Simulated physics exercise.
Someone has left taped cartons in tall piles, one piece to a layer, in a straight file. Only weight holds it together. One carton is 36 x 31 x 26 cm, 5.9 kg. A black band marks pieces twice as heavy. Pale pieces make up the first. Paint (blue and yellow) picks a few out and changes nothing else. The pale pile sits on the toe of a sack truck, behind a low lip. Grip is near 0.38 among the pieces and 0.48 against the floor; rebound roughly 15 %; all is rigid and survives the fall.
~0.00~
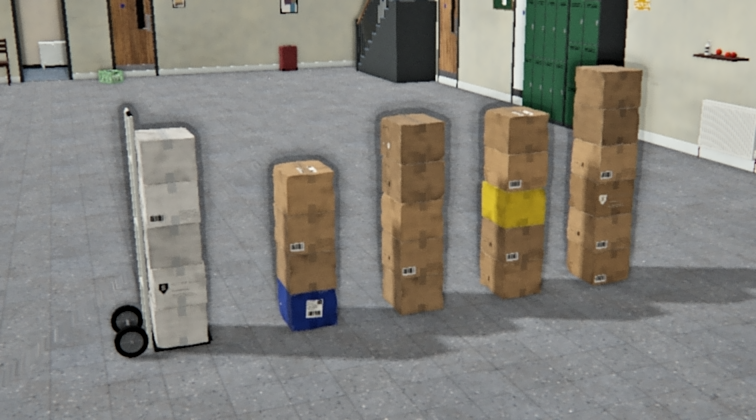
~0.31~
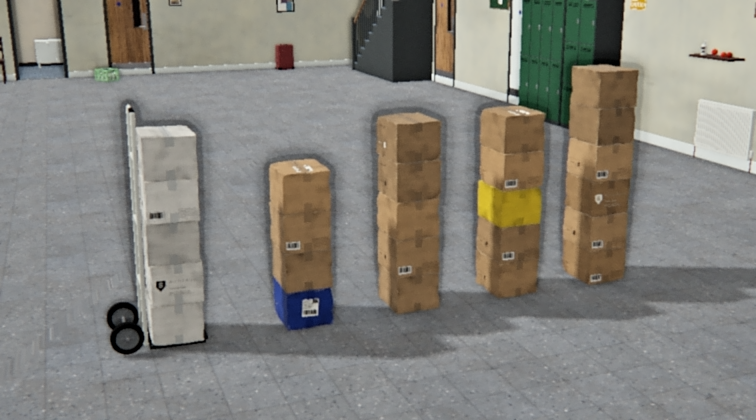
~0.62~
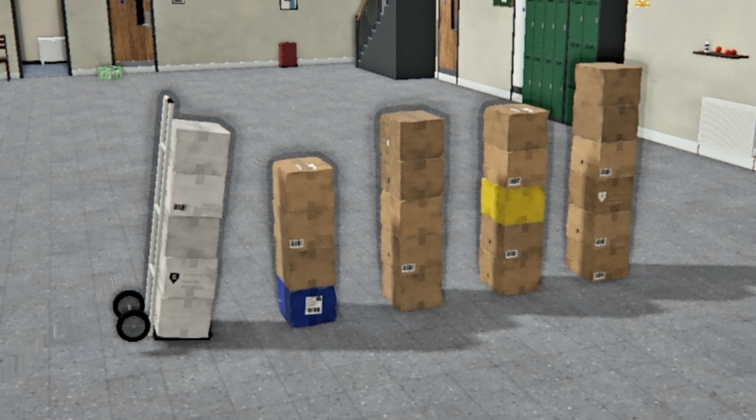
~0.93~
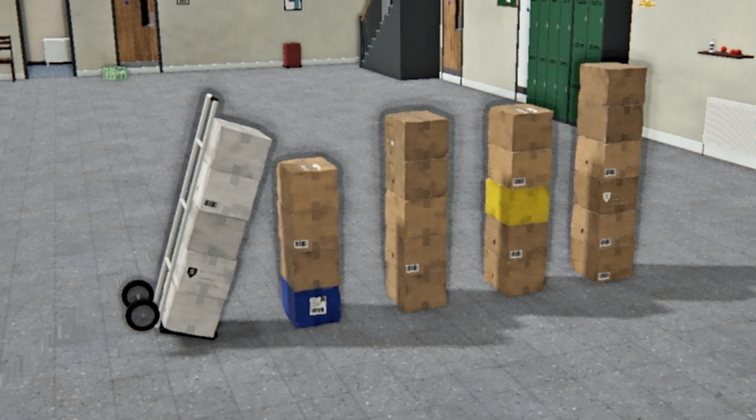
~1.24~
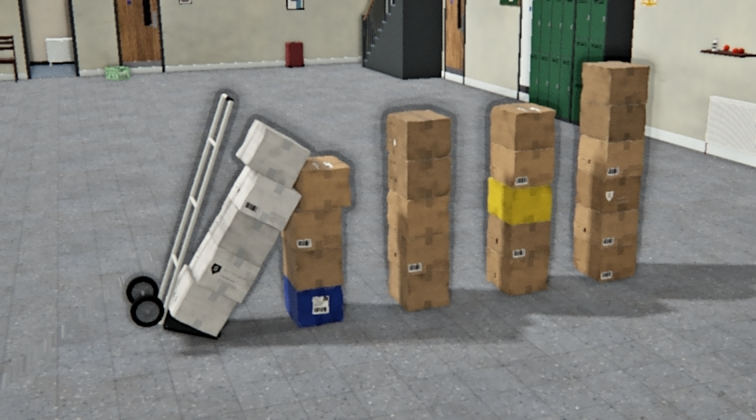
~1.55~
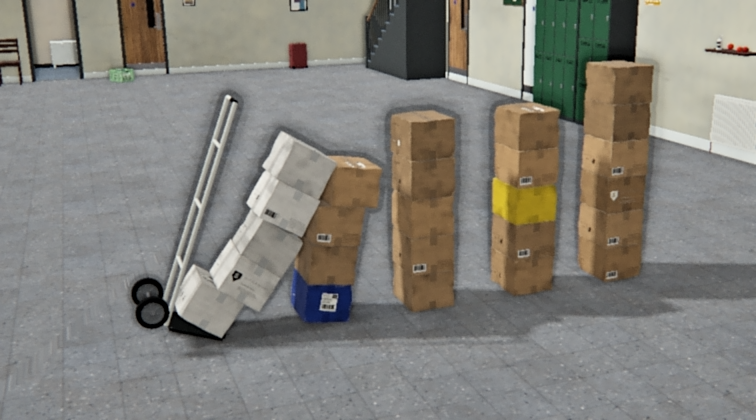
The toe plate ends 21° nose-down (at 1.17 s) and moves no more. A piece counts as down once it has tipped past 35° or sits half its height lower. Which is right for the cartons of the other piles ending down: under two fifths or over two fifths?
The part is upwards of two fifths.
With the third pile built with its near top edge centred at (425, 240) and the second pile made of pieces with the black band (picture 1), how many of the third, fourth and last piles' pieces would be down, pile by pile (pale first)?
In that case third 0, fourth 0, last 0.
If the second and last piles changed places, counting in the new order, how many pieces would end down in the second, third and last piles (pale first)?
In that case second 6, third 5, last 3.
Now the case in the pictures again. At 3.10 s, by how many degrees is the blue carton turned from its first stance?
Roughly 40°.
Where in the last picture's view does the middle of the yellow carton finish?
Around (603, 220).
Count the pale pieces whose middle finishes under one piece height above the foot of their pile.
The count is 2.
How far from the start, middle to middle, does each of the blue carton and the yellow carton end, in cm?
About: Blue 10, yellow 70.
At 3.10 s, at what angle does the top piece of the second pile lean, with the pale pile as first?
Roughly 50° from upright.
After 2.14 s, 5 of the pale pile down; 2 of the 20 other cartons down; blue carton leaning 39°.
After 3.10 s, 5 of the pale pile down; 9 of the 20 other cartons down; blue carton leaning 43°; yellow carton leaning 25°.
After 3.92 s, 5 of the pale pile down; 20 of the 20 other cartons down; yellow carton leaning 44°, 23 cm lower; blue carton leaning 44°.
At rest (4.9 s), 5 of the pale pile down; 20 of the 20 other cartons down; yellow carton leaning 44°, 23 cm lower; blue carton leaning 44°. That is 100 per cent. As the last picture would show them, middles, yellow carton near (603, 219), blue carton near (337, 285).
